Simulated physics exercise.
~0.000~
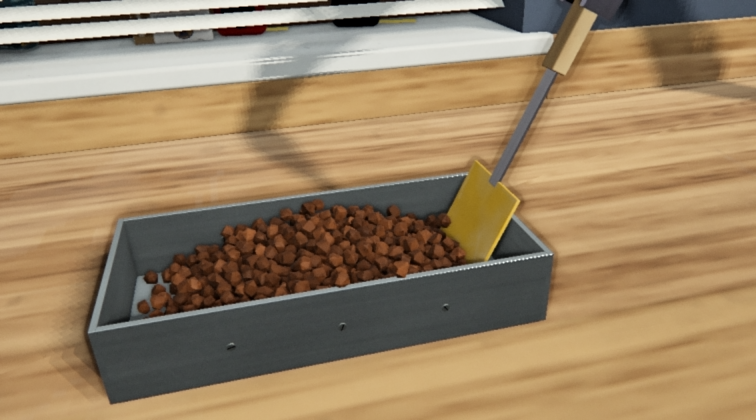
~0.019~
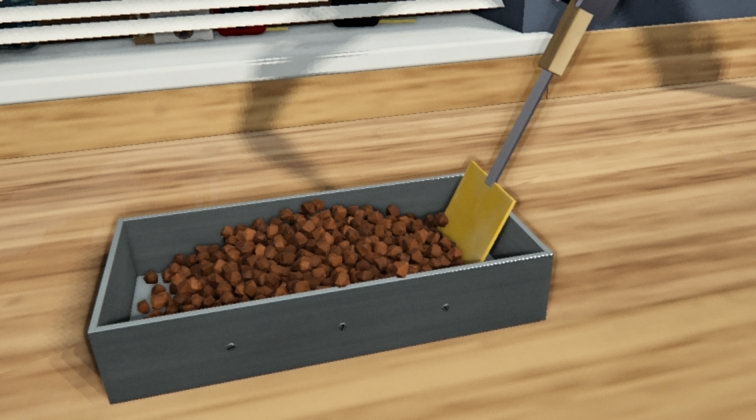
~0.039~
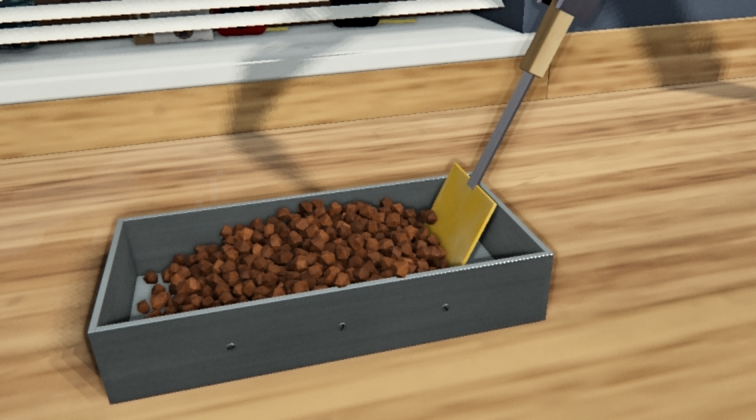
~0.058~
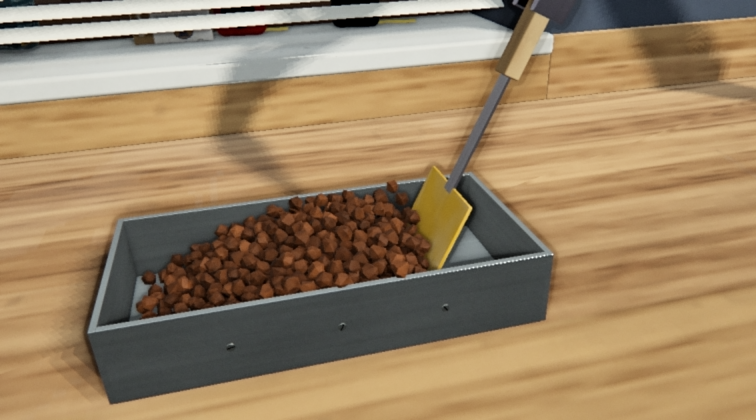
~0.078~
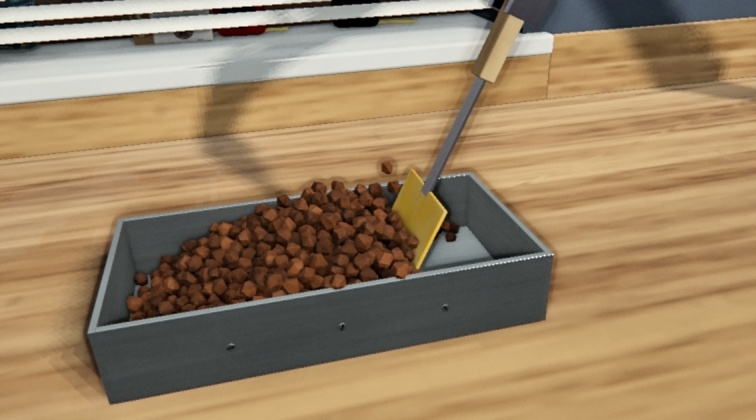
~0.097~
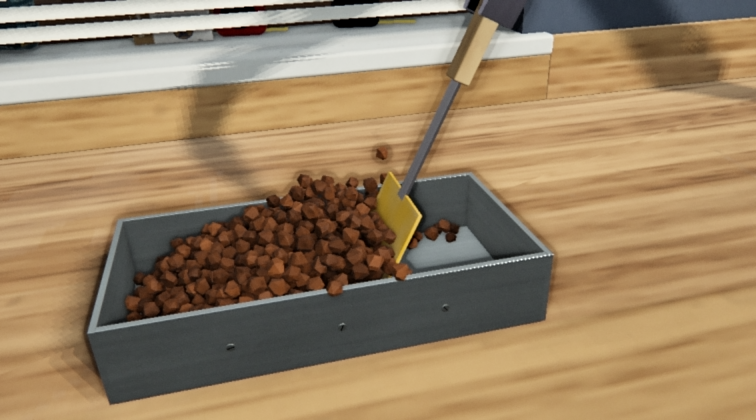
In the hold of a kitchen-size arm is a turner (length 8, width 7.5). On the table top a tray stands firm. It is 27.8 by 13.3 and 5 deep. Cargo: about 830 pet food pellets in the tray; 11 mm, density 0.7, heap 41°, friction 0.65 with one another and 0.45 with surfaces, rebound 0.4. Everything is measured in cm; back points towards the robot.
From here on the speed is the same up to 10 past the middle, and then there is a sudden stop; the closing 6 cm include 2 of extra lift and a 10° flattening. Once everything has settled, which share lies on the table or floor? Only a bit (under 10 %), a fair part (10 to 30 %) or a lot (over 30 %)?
A lot.
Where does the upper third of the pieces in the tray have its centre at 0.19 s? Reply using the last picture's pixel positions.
(216, 224).
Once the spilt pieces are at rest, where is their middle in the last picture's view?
Near (8, 343) in the last picture.
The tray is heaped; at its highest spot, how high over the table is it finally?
Close to 7.0 centimetres high.
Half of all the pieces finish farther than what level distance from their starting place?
Level distance of around 8 cm.
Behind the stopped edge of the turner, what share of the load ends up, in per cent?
Roughly 35 per cent of the load.
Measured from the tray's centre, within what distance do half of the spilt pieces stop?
Close to 24 cm from the centre.
After 0.14 s, sloping 64°, highest piece 9 above the table; 823 in the tray, 5 on the blade or in flight.
After 0.19 s, sloping 61°, highest piece 10 above the table; 808 in the tray, 2 on the table or floor, 18 on the blade or in flight.
After 0.42 s, sloping 54°, highest piece 7 above the table; 525 in the tray, 275 on the table or floor, 28 on the blade or in flight.
After 1.47 s, sloping 54°, highest piece 7 above the table; 521 in the tray, 307 on the table or floor.
At rest, 521 in the tray, 307 on the table or floor. That is 37 % on the table or floor.
